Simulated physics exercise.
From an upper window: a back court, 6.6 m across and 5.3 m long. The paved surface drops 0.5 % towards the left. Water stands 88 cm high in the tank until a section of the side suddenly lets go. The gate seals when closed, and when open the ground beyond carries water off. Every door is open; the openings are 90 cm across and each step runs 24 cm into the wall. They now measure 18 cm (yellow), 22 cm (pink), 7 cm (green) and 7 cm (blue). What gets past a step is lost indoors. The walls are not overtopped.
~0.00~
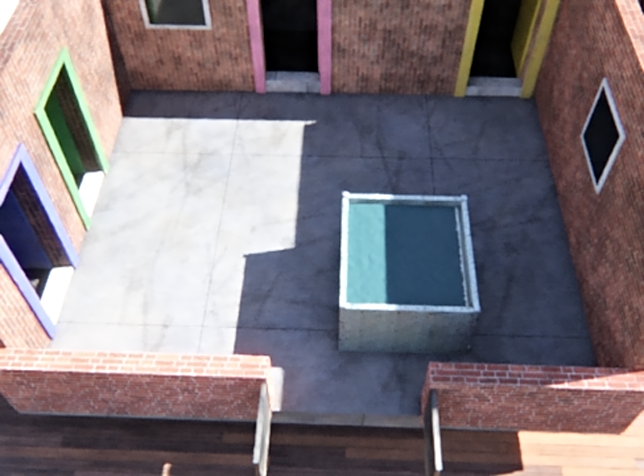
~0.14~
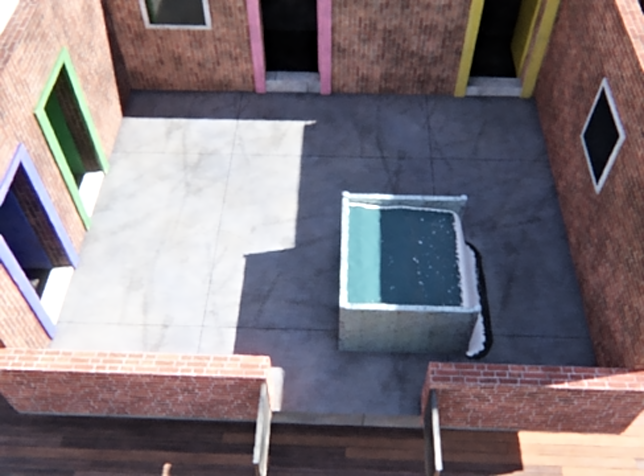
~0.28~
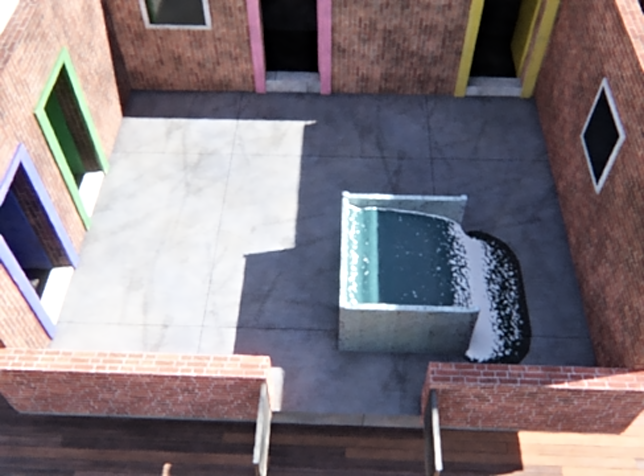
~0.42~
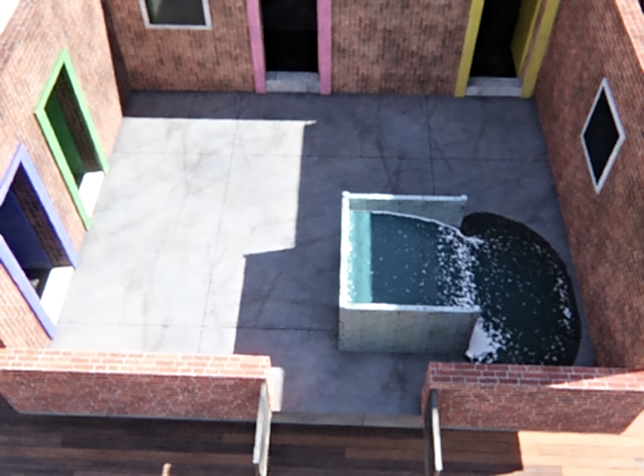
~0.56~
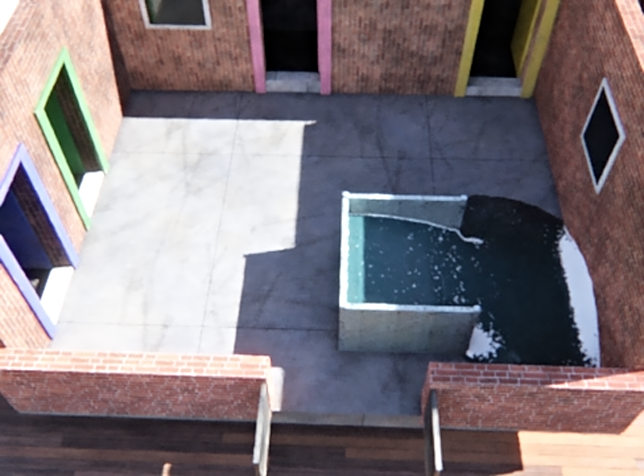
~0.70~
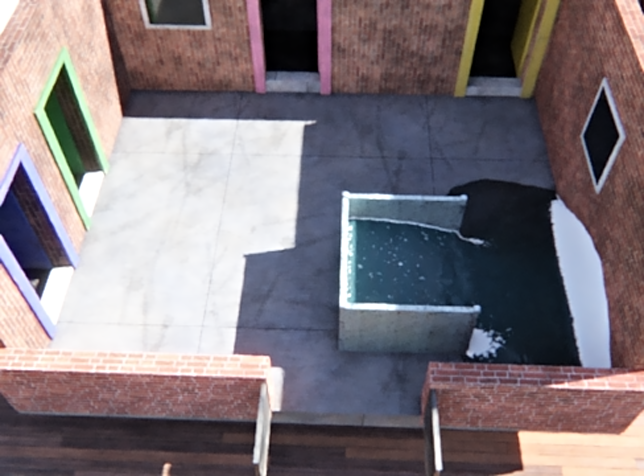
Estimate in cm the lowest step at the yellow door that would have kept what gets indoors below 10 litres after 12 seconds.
About 25 cm.
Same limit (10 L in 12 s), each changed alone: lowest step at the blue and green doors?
Roughly 8.0 cm at blue and 7.5 cm at green.
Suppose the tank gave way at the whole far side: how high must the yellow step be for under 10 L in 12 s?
Some 27 cm.
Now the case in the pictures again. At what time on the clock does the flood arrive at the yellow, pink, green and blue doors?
Yellow 1.6 s, pink 2.8 s, green 4.5 s, blue 3.6 s.
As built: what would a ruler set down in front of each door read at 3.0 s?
In cm: Yellow 22, pink 2, green 0, blue 0.
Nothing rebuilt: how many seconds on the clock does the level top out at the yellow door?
Around 2.2 s.
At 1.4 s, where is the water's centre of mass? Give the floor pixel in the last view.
Around (491, 293).
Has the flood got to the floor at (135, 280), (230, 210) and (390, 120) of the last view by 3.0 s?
In turn: Still dry, still dry, under water.
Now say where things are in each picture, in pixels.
The first picture shows still water, 88 cm deep, in the tank at (406, 253); the yellow door at (505, 44) is dry.
In the second picture, the gap is at (459, 280), the front 0.3 m out at (484, 347); the back of the tank holds 88 cm.
In the third picture, the gap is at (458, 283), the front 0.8 m out at (523, 339); the back of the tank holds 79 cm.
In the fourth picture, the gap is at (458, 285), the front 1.4 m out at (573, 320); the back of the tank holds 75 cm.
In the fifth picture, water pours out at (458, 286) and has run 1.6 m, to a hidden place; about 11 cm deep outside, 71 cm at the back.
In the sixth picture, the front is at (555, 197), 1.8 m from the gap at (457, 287); 4.6 m2 of floor is wet, 61 cm left at the back; 2.0 m in a straight line remain to the yellow door at (505, 44).
After 1.4 s water covers 15 % of the floor, deepest (55 cm) near (596, 401); it has not reached the yellow door.
After 3.0 s water covers 50 % of the floor, deepest (25 cm) near (531, 106); 22 cm at the yellow door, 42 litres in over its 18 cm step.
After 12.0 s water covers 95 % of the floor, deepest (10 cm) near (42, 369); 4 cm at the yellow door, 54 litres in over its 18 cm step.
At the yellow door as built, the water arrived by 1.6 s and peaked near 28 cm at 2.2 s.
With a step of 22 cm, 24 litres would have come in within the 12 s; with 29.5 cm, 3 litres. So under 10 litres takes about 25 cm.
